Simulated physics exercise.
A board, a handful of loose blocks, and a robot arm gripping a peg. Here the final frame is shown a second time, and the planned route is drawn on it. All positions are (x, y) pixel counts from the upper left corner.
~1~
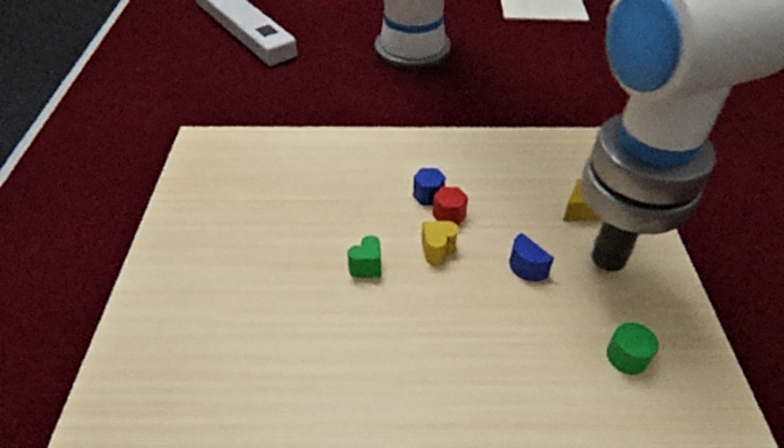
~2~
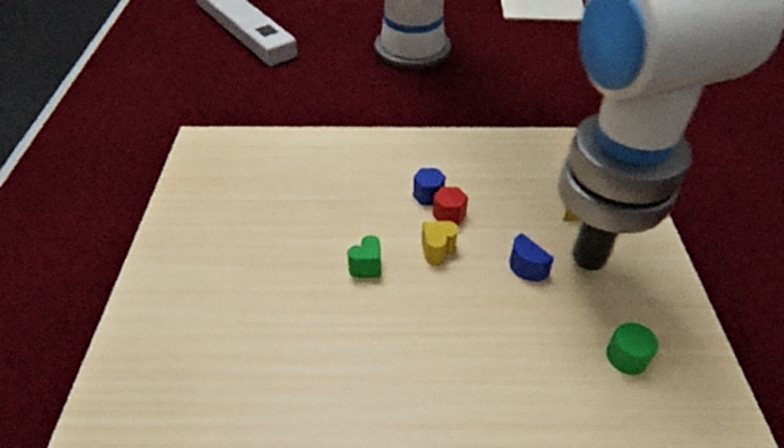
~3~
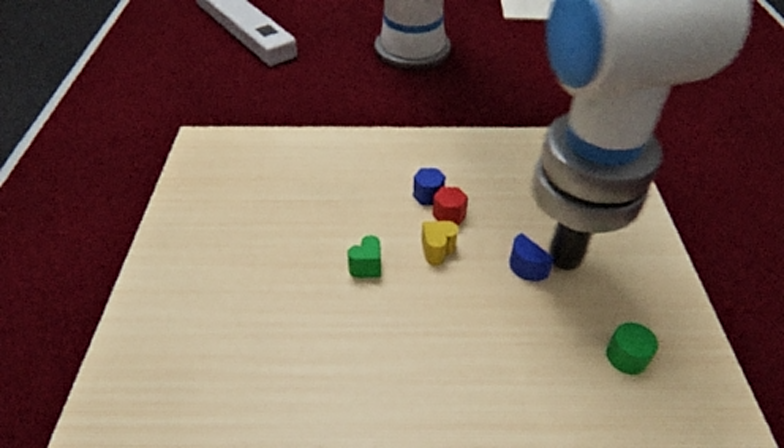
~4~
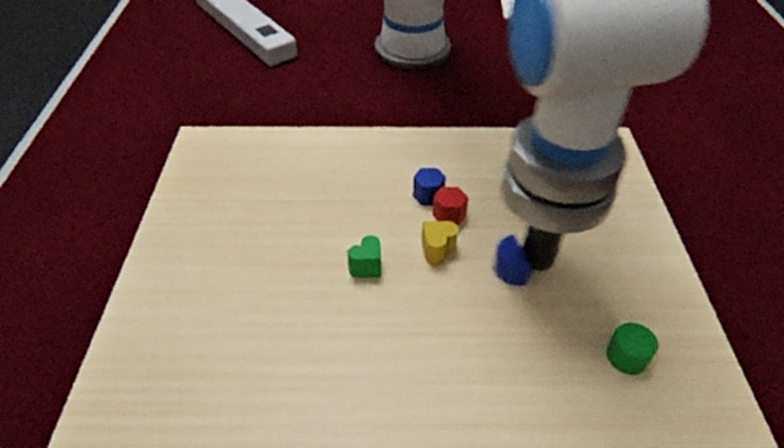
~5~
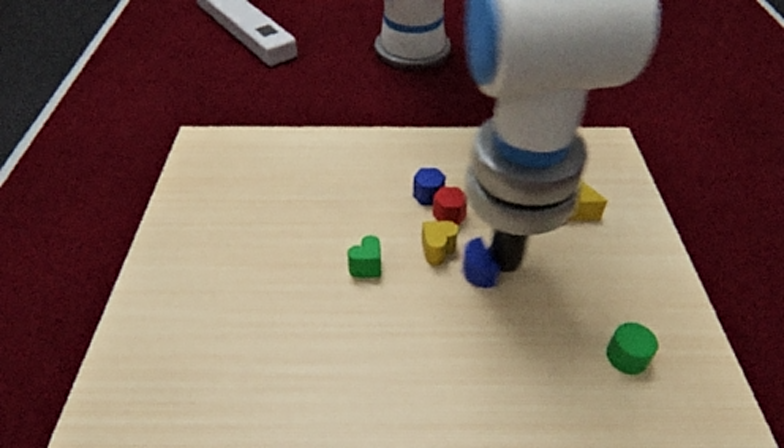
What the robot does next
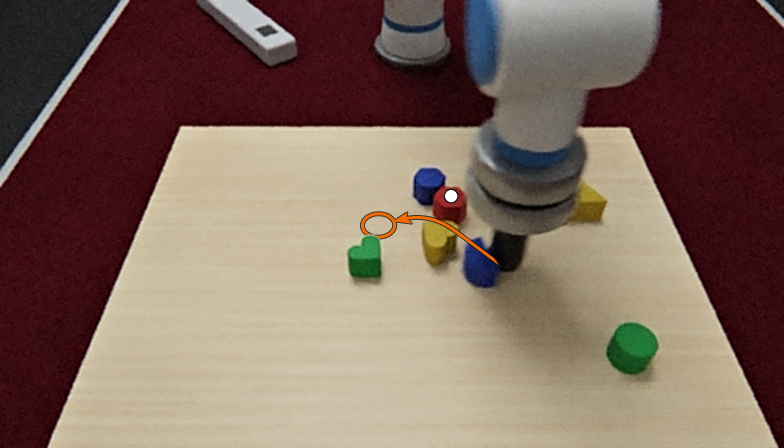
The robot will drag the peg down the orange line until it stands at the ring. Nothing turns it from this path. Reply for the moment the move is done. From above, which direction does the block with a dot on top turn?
It spins with the clock.
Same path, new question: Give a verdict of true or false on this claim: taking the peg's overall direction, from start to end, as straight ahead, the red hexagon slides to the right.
My answer: True.
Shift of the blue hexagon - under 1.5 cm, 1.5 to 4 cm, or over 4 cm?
The middle band: 1.5 to 4 cm.
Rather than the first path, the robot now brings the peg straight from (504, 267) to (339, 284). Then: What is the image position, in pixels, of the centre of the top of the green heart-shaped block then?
In the picture, it is at (336, 241).
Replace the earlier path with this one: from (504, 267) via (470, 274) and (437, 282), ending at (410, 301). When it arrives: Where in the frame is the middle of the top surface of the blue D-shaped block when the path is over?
Top centre: (386, 267).
The drawn path runs from (504, 267) via (466, 239) and (425, 218), ending at (379, 225); the dot is on the red hexagon.
On the path given first. One third of the way, peg (466, 231); yellow heart-shaped block (435, 231), turned 15° anticlockwise; blue D-shaped block (472, 253), turned 20° anticlockwise.
Two thirds of the way, peg (425, 211); blue hexagon (421, 161), turned 45° anticlockwise; yellow heart-shaped block (432, 230), turned 30° anticlockwise; red hexagon (437, 179), turned 70° clockwise; blue D-shaped block (472, 253), turned 20° anticlockwise.
At the end, peg (378, 218); blue hexagon (421, 161), turned 45° anticlockwise; yellow heart-shaped block (432, 230), turned 30° anticlockwise; red hexagon (437, 179), turned 70° clockwise; blue D-shaped block (472, 253), turned 20° anticlockwise.
